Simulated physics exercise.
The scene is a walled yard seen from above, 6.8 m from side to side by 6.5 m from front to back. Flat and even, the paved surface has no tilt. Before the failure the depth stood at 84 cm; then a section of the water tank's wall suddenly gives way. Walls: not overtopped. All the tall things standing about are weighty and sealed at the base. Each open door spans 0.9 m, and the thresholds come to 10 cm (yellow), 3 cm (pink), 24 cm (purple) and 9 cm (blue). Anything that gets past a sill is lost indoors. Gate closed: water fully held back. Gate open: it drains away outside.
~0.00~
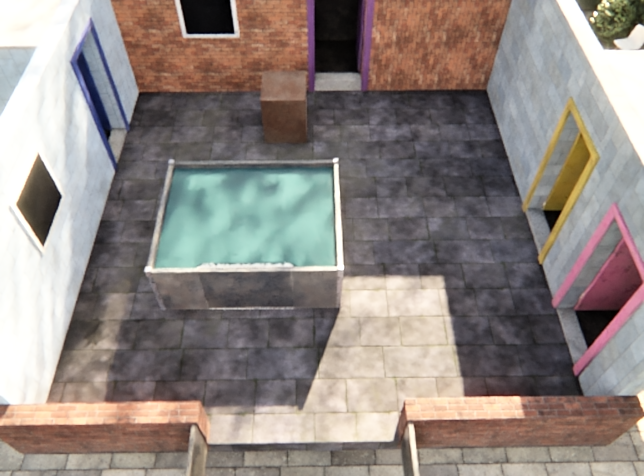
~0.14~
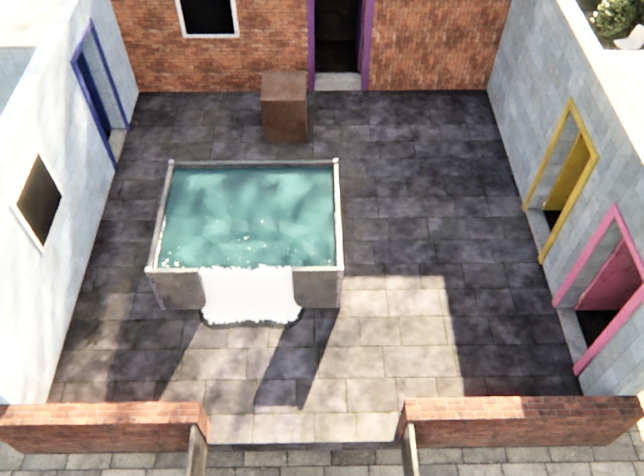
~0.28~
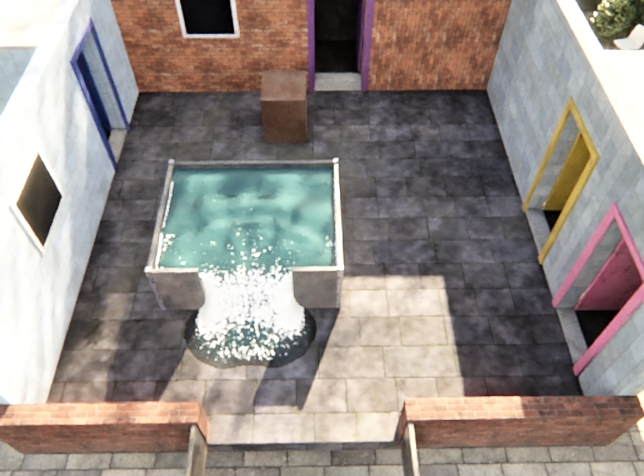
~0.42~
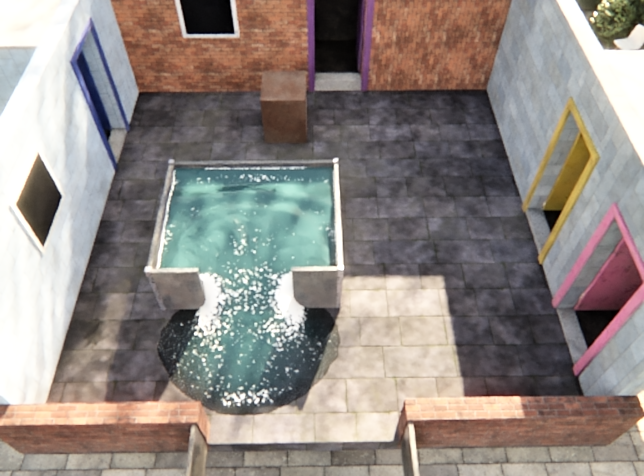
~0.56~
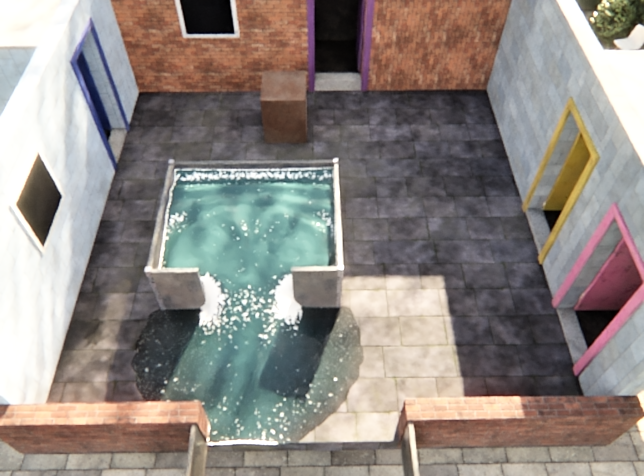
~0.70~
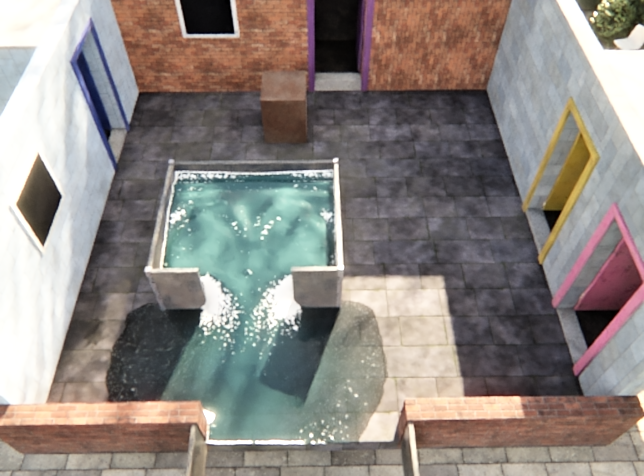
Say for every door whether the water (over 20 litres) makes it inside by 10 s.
At the end, yellow door: Below the cap. Pink door: Below the cap. Purple door: Below the cap. Blue door: Below the cap.
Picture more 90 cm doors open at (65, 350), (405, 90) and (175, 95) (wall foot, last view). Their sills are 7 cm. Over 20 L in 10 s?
So, in the order given, it's beyond the mark, then shy of the mark, then beyond the mark.
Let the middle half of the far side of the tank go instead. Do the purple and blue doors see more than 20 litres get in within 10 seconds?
Door purple stays within, door blue goes beyond.
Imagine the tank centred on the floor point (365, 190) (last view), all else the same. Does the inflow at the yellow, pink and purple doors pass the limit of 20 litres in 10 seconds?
Yellow: Within limit; pink: Too much; purple: Within limit.
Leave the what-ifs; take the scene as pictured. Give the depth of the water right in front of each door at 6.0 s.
Centimetres: Yellow 1 / pink 2 / purple 1 / blue 7.
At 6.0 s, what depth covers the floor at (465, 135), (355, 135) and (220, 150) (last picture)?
First spot near 0 cm, second near 0 cm, third near 1 cm.
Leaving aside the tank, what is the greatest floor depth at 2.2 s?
Around 38 centimetres.
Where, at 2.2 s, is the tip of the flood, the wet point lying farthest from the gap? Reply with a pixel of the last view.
At about (581, 418).
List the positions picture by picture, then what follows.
The first frame shows the water tank at (250, 215) is whole and still, 84 cm deep.
In the second frame, the front is at (296, 316), 0.7 m from the gap at (250, 294); 0.3 m2 of floor is under water; 84 cm left at the back of the water tank.
In the third frame, the front is at (291, 355), 1.0 m from the gap at (250, 295); 1.1 m2 of floor is under water; 84 cm left at the back of the water tank.
In the fourth frame, water pours out at (250, 296) and has run 1.5 m, to a hidden place; typically 10 cm deep outside, 79 cm at the water tank's back.
In the fifth frame, the front is at a hidden place, 2.0 m from the gap at (250, 295); 4.3 m2 of floor is under water; 72 cm left at the back of the water tank.
In the sixth frame, water pours out at (250, 295) and has run 2.3 m, to a hidden place; typically 6 cm deep outside, 72 cm at the water tank's back.
After 1.4 s water covers 15 % of the floor and is deepest (44 cm) near (187, 424); yellow door not reached, pink door not reached, purple door not reached, blue door not reached.
After 2.2 s water covers 20 % of the floor and is deepest (38 cm) near (55, 426); yellow door not reached, pink door not reached, purple door not reached, blue door not reached.
After 3.5 s water covers 35 % of the floor and is deepest (26 cm) near (187, 424); yellow door not reached, pink door 3 cm at the sill, 0 L in, purple door not reached, blue door 3 cm at the sill, 0 L in.
After 6.0 s water covers 45 % of the floor and is deepest (16 cm) near (204, 409); yellow door 1 cm at the sill, 0 L in, pink door 2 cm at the sill, 1 L in, purple door 1 cm at the sill, 0 L in, blue door 7 cm at the sill, 0 L in.
After 10.0 s water covers 65 % of the floor and is deepest (9 cm) near (40, 426); yellow door 1 cm at the sill, 0 L in, pink door 2 cm at the sill, 1 L in, purple door 5 cm at the sill, 0 L in, blue door 6 cm at the sill, 0 L in.
